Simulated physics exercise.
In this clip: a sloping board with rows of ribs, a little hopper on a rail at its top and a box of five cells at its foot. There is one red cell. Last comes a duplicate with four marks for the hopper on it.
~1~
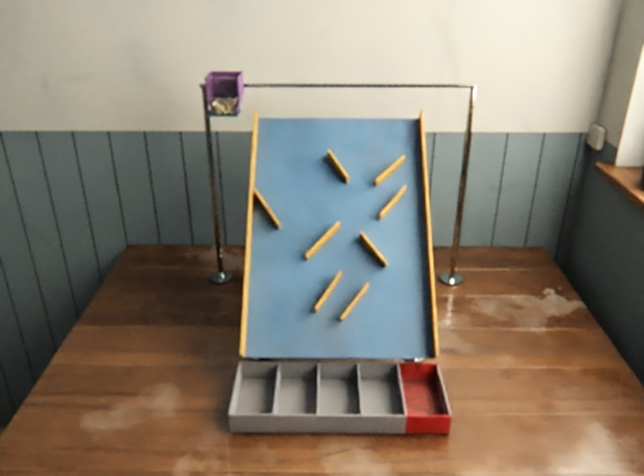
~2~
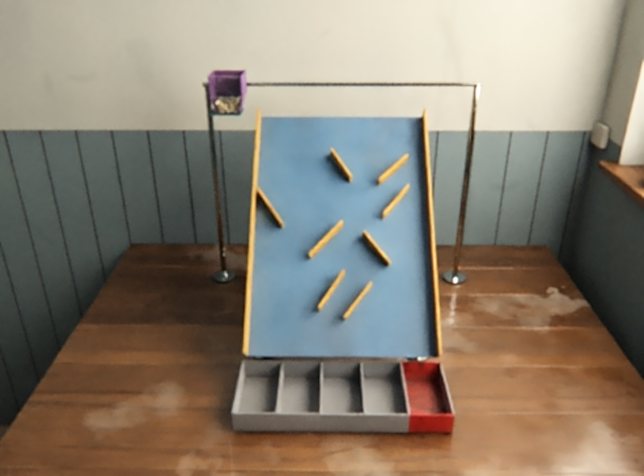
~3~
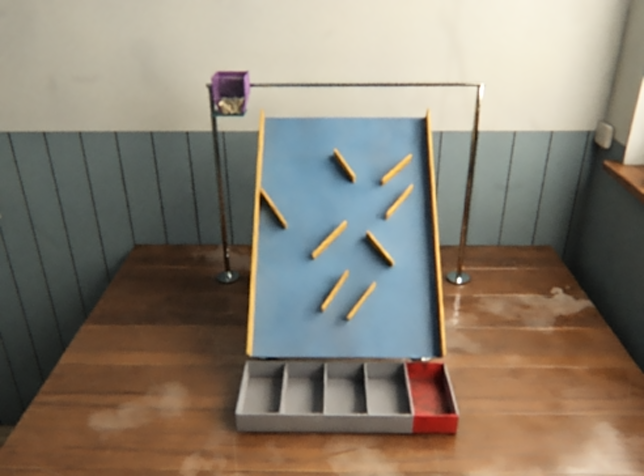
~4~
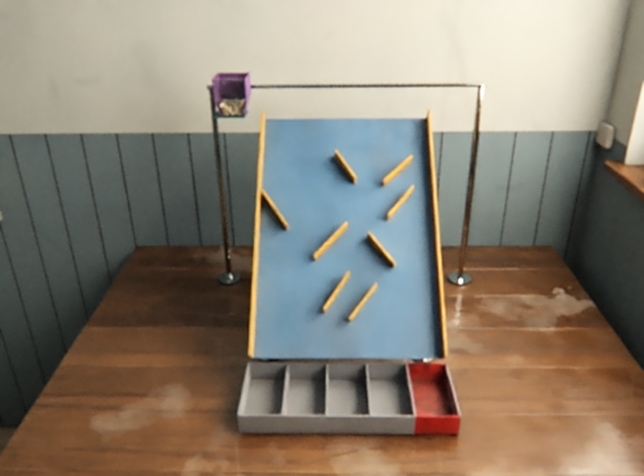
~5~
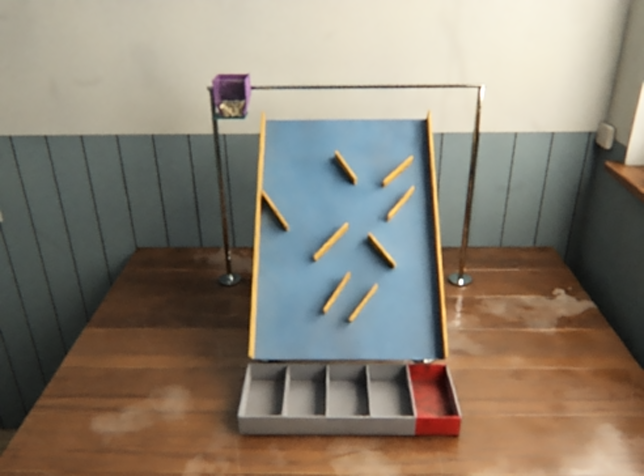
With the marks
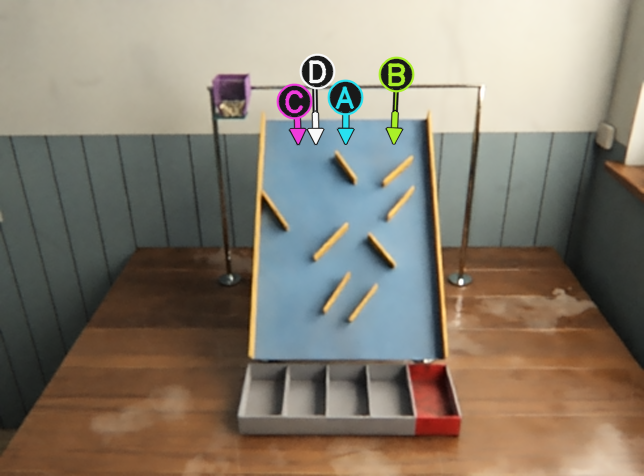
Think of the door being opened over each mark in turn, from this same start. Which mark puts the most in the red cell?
Use mark A.
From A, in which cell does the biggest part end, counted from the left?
The fifth from the left.
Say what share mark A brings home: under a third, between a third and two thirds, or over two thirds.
Mark A gives over two thirds.
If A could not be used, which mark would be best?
Here it is mark B.
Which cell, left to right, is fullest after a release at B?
The second from the left.
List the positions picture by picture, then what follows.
In the first picture, hopper near (228, 107), white beans, door shut.
In the second picture, ribs (332, 148) to (351, 176), (379, 179) to (408, 154), (257, 187) to (282, 223).
In the third picture, ribs (387, 214) to (413, 185), (313, 255) to (346, 221), (368, 231) to (394, 263).
In the fourth picture, ribs (324, 309) to (349, 271), (350, 318) to (376, 284).
In the fifth picture, red cell near (438, 425), number 5 of 5 from the left.
On the marked copy, mark A meets the board at (345, 138); mark B meets the board at (394, 138); mark C meets the board at (298, 138); mark D meets the board at (315, 138).
With A, the bulk in the red cell, a small share in other cells, a small share outside the box.
With B, close to a quarter in the red cell, the bulk in other cells.
With C, none at all in the red cell, all but a few in other cells.
With D, only a few in the red cell, all but a few in other cells, a small share outside the box.
